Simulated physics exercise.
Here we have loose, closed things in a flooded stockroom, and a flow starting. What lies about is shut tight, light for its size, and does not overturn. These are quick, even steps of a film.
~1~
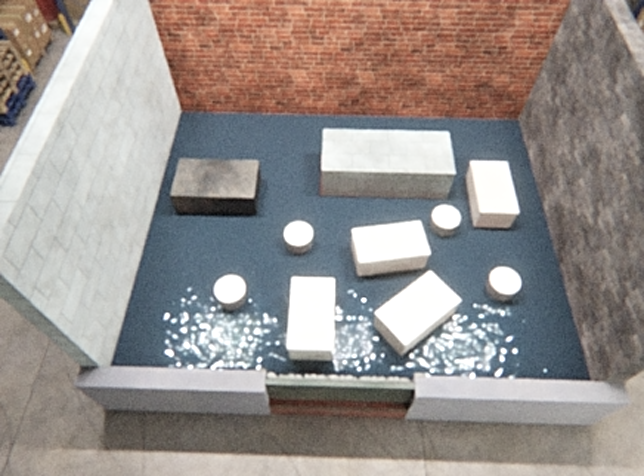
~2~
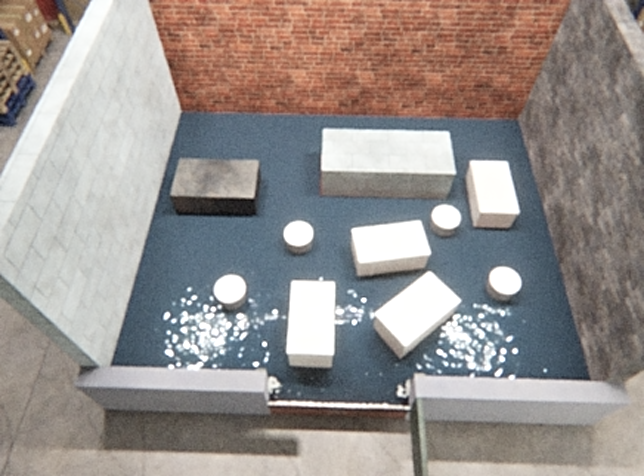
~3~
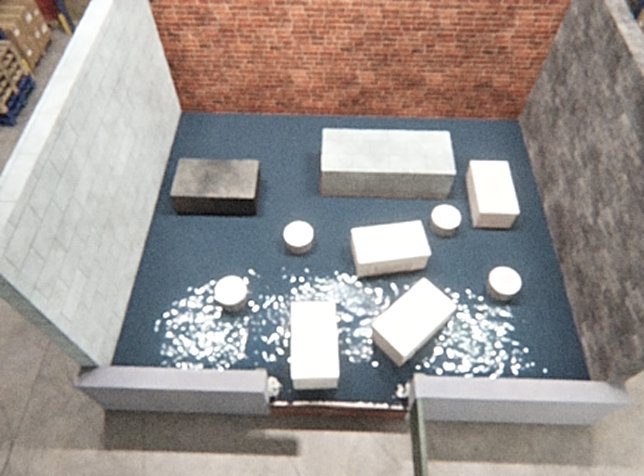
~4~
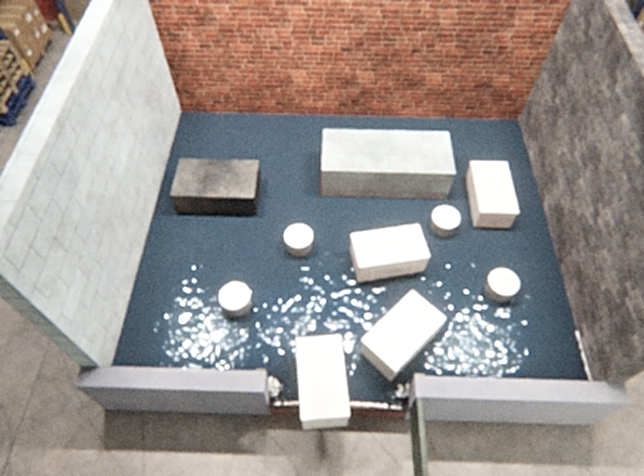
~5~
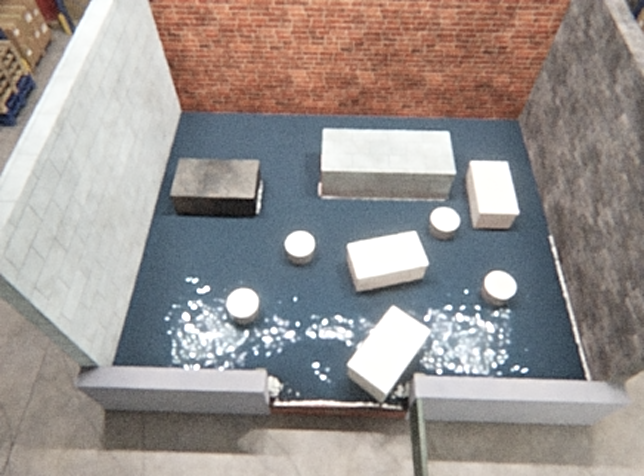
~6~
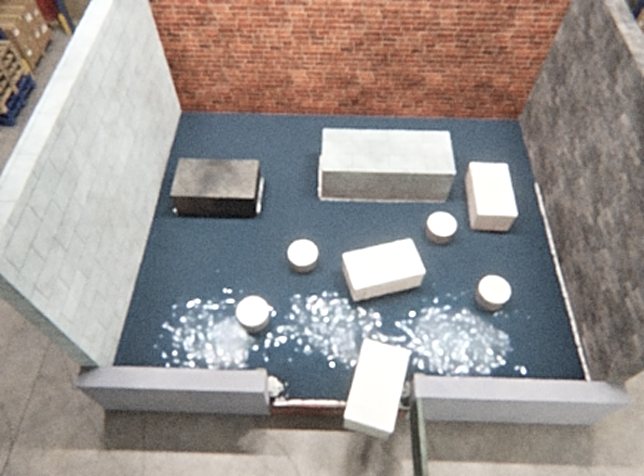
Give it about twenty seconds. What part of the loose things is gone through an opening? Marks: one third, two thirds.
That comes to at least two thirds.
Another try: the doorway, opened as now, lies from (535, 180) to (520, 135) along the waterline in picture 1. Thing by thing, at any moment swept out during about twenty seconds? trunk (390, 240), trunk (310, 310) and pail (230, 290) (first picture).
In that order: Yes, no, no.
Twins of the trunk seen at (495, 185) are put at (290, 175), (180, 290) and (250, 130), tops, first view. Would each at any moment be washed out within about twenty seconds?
In turn: Through, yes, still in.
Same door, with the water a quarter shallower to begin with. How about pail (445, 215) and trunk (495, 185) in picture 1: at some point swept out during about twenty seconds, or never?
In turn: Carried outside, no.
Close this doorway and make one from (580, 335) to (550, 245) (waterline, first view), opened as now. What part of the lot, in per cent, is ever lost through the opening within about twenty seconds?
Near 90 in a hundred.
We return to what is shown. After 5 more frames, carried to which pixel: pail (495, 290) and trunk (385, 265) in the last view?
Around (475, 314) and (365, 312).
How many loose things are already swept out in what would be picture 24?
That makes 6.
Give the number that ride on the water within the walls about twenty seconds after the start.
That makes 0.
A moment on, 3 of 8 are out; 5 afloat.
Next, 6 of 8 are out; 2 afloat.
Later, 8 of 8 are out; 0 afloat.
In the end, 8 of 8 are out; 0 afloat.
